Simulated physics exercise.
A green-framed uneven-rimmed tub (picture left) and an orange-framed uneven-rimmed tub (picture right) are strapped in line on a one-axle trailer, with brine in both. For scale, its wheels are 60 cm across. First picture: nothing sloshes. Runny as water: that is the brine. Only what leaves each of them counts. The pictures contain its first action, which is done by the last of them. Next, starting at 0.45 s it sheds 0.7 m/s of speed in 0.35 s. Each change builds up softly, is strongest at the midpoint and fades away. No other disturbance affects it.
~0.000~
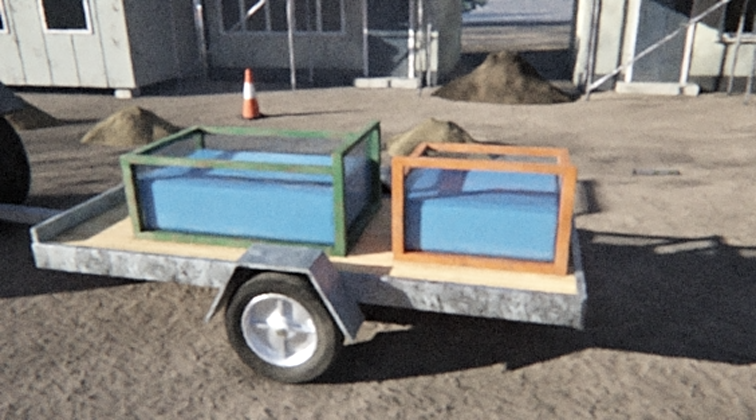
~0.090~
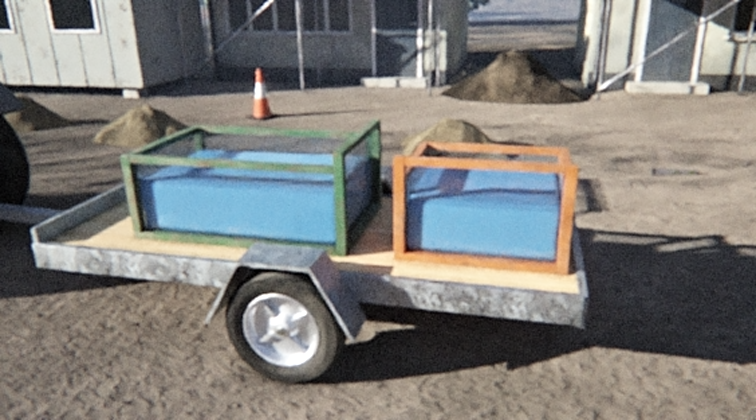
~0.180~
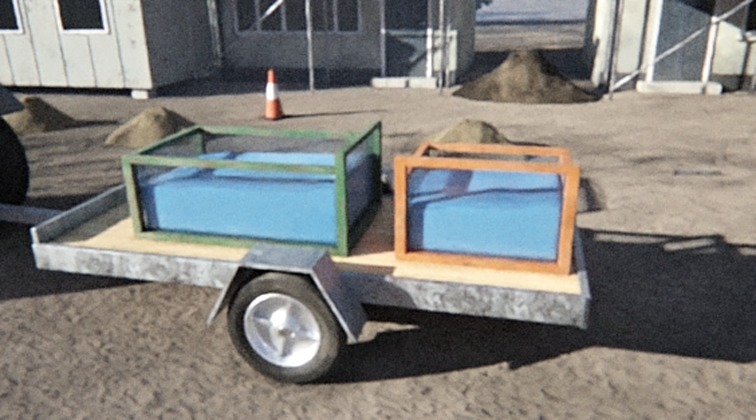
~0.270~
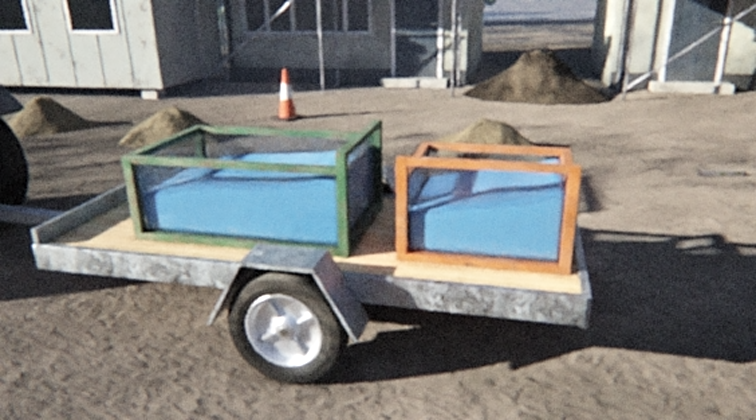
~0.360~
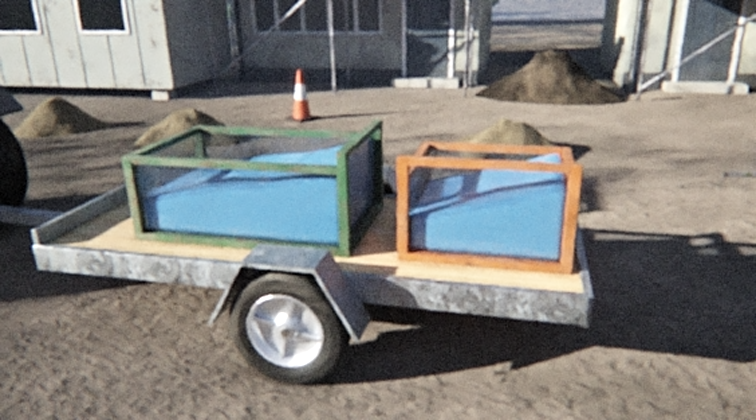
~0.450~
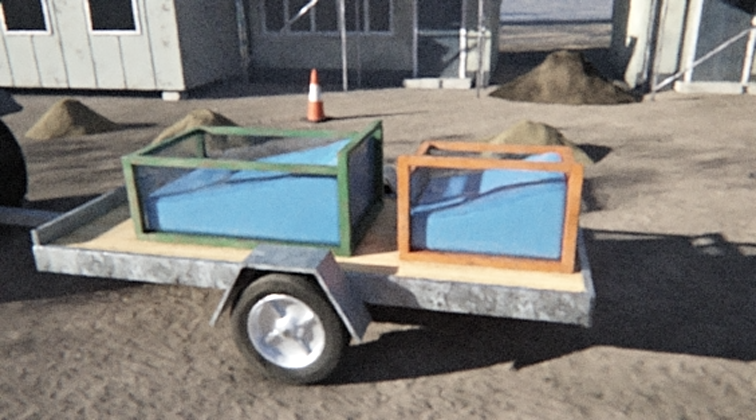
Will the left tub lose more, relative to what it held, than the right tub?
The right-hand side is going to shed the larger part.
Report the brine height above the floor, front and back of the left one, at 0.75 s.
At the front 34 cm, at the back 26 cm.
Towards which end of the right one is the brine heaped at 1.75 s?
Rear end.
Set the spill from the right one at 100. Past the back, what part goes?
Near 50 per cent of the spill.
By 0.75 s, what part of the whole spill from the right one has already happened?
Near 0 in a hundred.
After 0.75 s the left one has lost nothing (front 35 cm, back 26 cm); the right one has lost nothing (front 40 cm, back 20 cm).
After 1.25 s the left one has lost nothing (front 46 cm, back 18 cm); the right one has lost 2 per cent, over the front (front 26 cm, back 28 cm).
After 1.75 s the left one has lost 1 per cent, over the front (front 19 cm, back 51 cm); the right one has lost 2 per cent, over the front (front 21 cm, back 30 cm).
After 3.79 s the left one has lost 3 per cent, over the back and the front, a little elsewhere; the right one has lost 5 per cent, over the back and the front, a little elsewhere.
